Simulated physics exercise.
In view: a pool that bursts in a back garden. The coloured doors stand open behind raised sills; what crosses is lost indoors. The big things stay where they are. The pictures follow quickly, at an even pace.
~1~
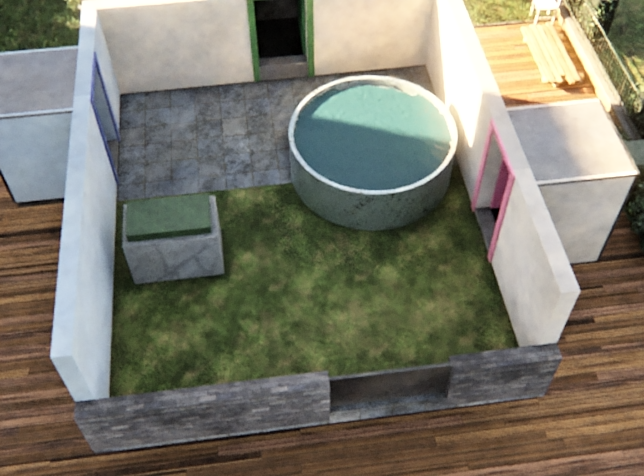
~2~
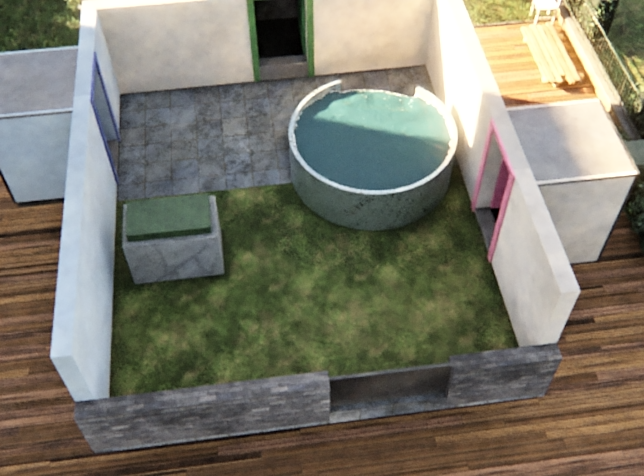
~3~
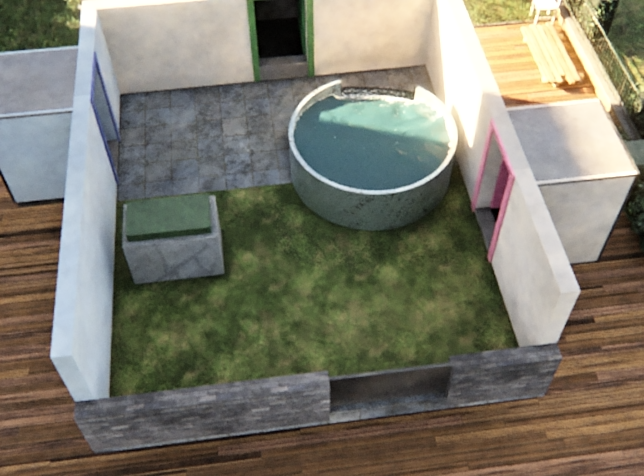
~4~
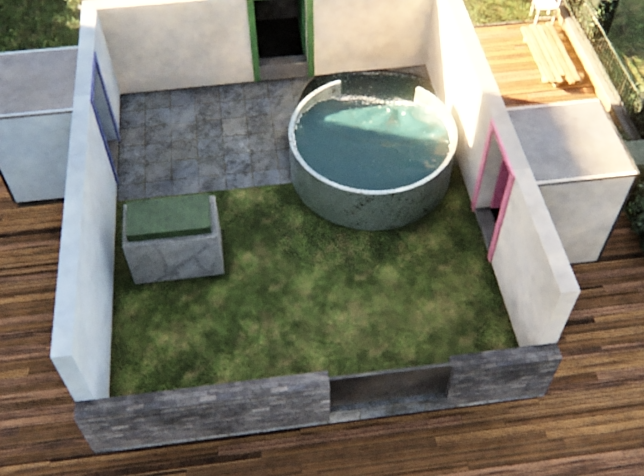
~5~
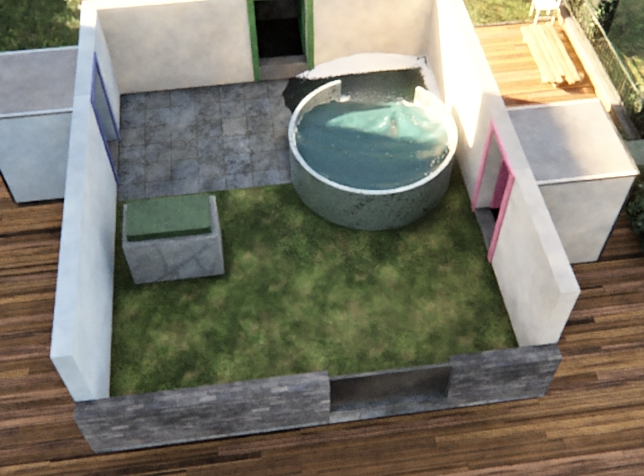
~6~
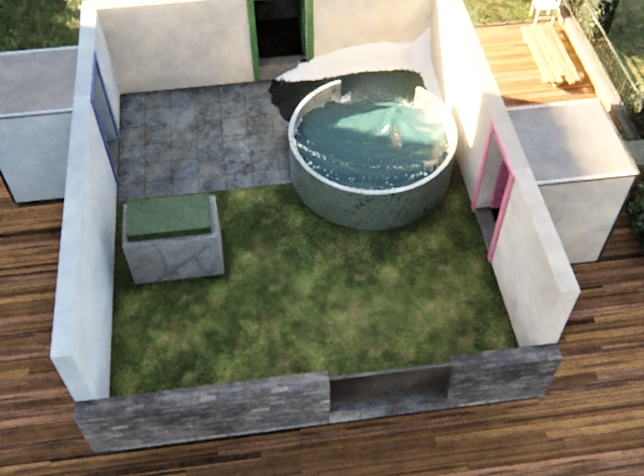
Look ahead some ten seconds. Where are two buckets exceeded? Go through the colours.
In the end: The blue door takes more than that; the pink door stays under that; the green door stays under that.
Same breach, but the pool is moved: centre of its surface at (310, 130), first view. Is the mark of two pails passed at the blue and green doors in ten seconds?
One by one: Blue goes over, green goes over.
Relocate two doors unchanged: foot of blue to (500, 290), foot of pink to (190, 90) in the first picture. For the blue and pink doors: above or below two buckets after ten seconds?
In short: The blue one takes less, the pink one passes that mark.
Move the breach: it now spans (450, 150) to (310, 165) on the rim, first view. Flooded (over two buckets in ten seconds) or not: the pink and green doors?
One by one: Pink floods, green lets less in.
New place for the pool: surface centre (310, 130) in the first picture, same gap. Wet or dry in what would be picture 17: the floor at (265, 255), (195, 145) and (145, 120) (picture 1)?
In turn: Dry, awash, awash.
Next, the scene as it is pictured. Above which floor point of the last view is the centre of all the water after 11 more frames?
Near (358, 135).
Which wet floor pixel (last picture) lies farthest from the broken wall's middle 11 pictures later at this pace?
At about (121, 98).
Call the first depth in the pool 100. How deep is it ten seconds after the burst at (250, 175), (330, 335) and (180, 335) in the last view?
In that order: 10, 8 and 8 per cent.
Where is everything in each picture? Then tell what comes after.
The first picture shows the round tank at (372, 135) is whole and still.
In the second picture, the front is at a hidden place, out from the gap on the round tank's far side.
In the third picture, water pours out on the round tank's far side and has run to a hidden place.
In the fourth picture, water pours out on the round tank's far side and has run to (319, 81).
In the fifth picture, water pours out on the round tank's far side and has run to (296, 79).
In the sixth picture, the front is at (276, 80), out from the gap on the round tank's far side.
A moment on, water covers 15 % of the floor; the blue door not reached, the pink door not reached, the green door wet at the sill, nothing in.
Next, water covers 30 % of the floor; the blue door not reached, the pink door wet at the sill, nothing in, the green door wet at the sill, nothing in.
Then, water covers 55 % of the floor; the blue door over two buckets in, the pink door wet at the sill, nothing in, the green door wet at the sill, nothing in.
Later, water covers 80 % of the floor; the blue door far over two buckets in, the pink door wet at the sill, nothing in, the green door wet at the sill, nothing in.
In the end, water covers 100 % of the floor; the blue door far over two buckets in, the pink door wet at the sill, nothing in, the green door wet at the sill, nothing in.
